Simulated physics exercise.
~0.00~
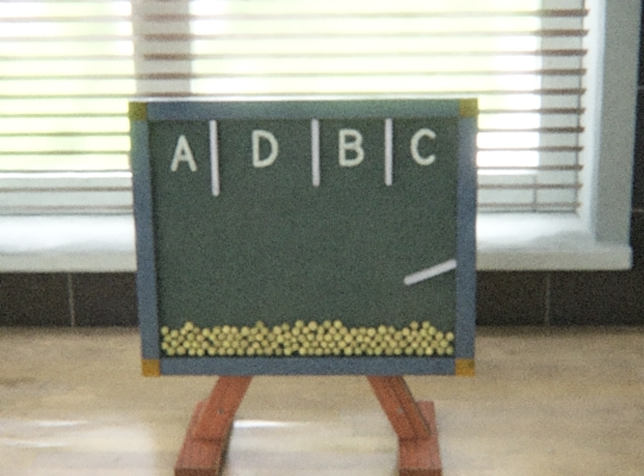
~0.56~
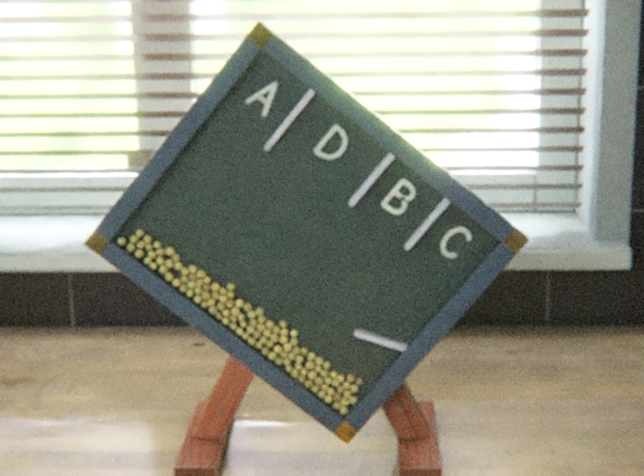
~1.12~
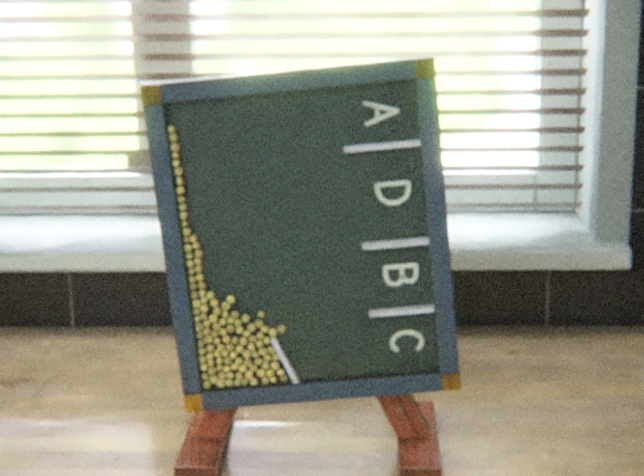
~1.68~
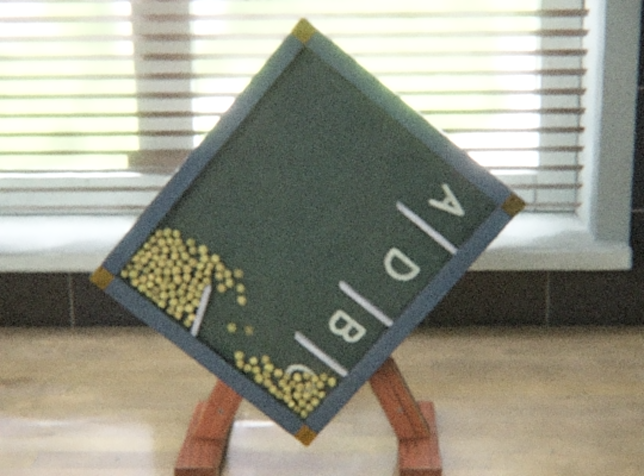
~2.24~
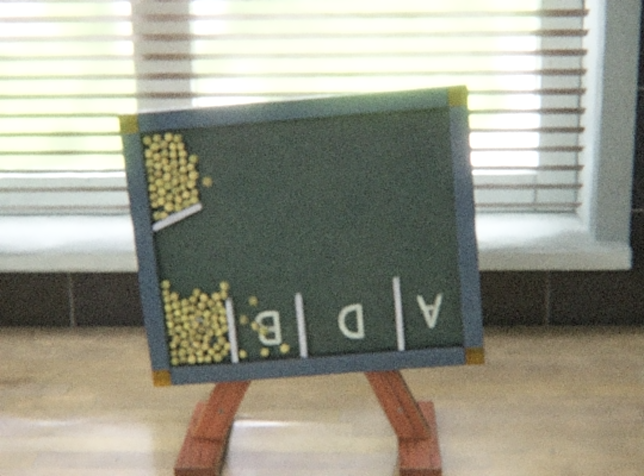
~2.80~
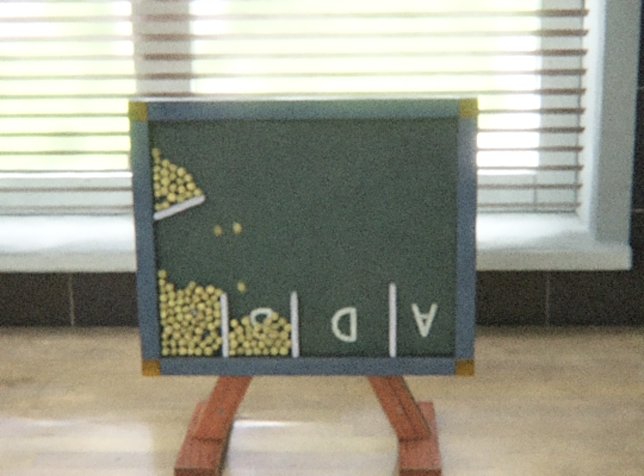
Dark green lettered box turning clockwise upside down on its stand, pale beans sliding into pockets C and B, some staying on a side ledge.
